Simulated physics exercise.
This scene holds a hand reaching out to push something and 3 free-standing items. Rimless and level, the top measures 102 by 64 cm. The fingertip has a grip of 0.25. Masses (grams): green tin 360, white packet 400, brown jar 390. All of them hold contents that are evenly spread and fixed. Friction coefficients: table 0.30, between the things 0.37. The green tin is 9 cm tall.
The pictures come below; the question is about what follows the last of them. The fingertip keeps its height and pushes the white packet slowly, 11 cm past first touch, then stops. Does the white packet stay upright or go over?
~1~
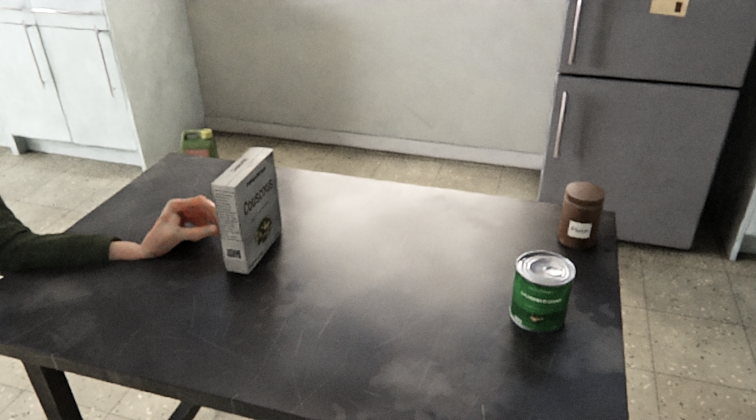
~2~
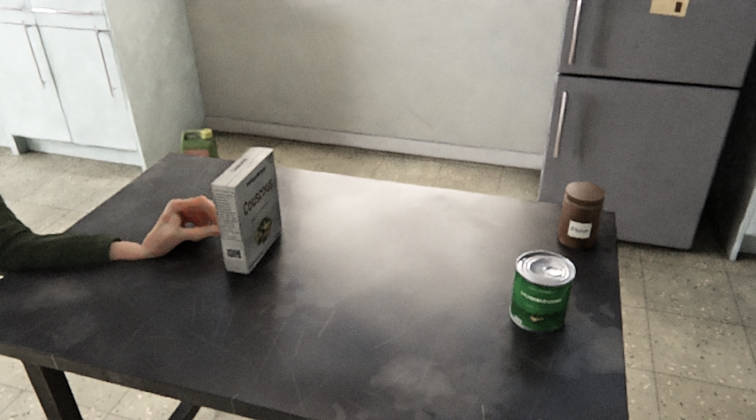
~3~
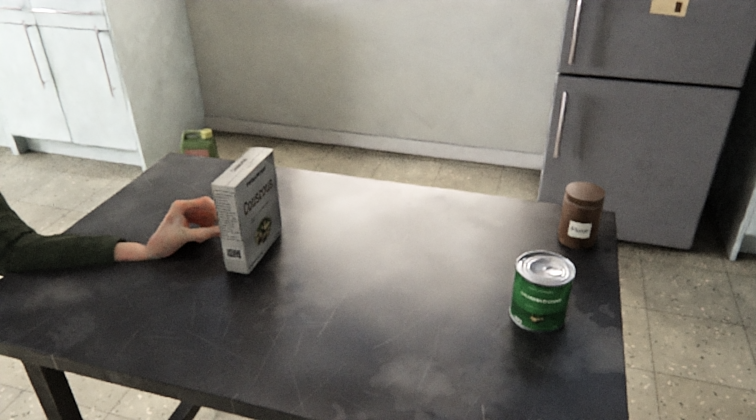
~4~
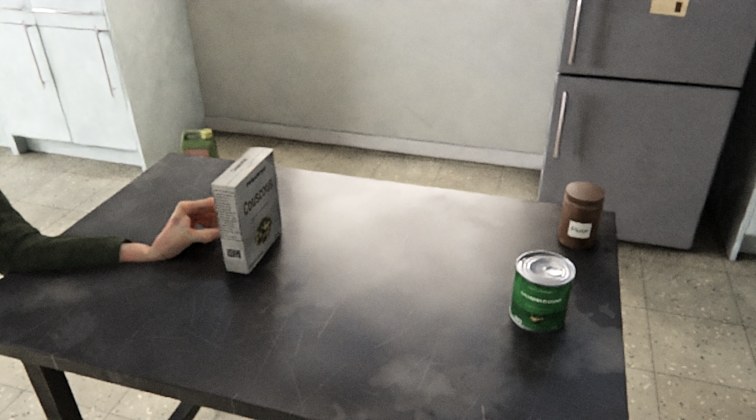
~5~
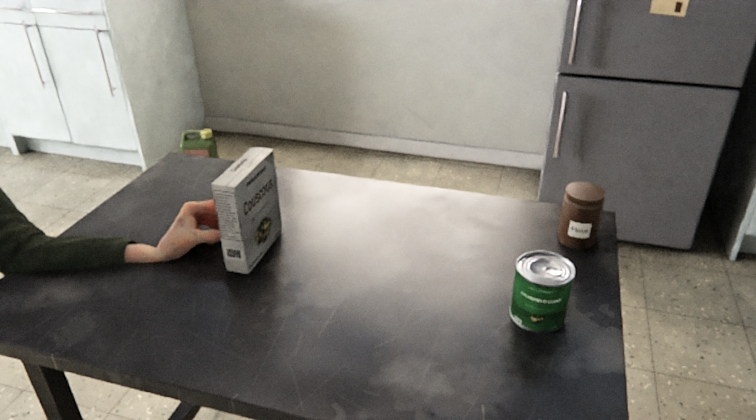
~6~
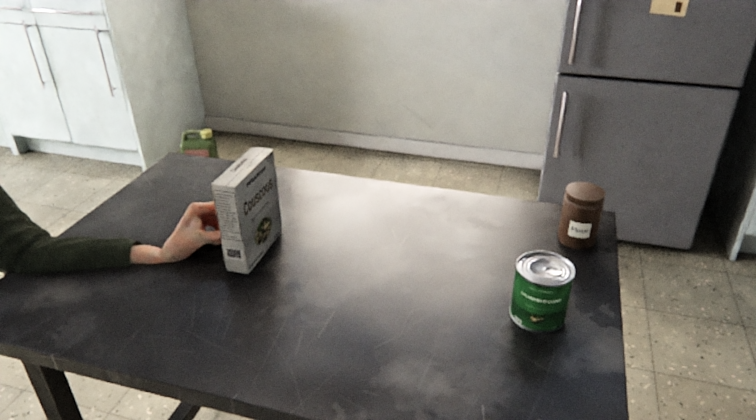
It will remain standing.
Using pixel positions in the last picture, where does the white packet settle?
It ends up at about (309, 219).
Then, 0.20 s past the last view, 7 cm of travel; white packet shifted 2 cm near (261, 212).
Then, 0.50 s past the last view, 10 cm of travel; white packet shifted 5 cm near (278, 214).
Then, 0.70 s past the last view, 12 cm of travel; white packet shifted 8 cm near (290, 216).
Then, 1.00 s past the last view, 15 cm of travel; white packet shifted 11 cm near (307, 219).
Finally, not toppled but over 5 cm from the start, white packet; the other 2 still in place (within 5 cm). Final places as that camera would see them, white packet near (308, 219).
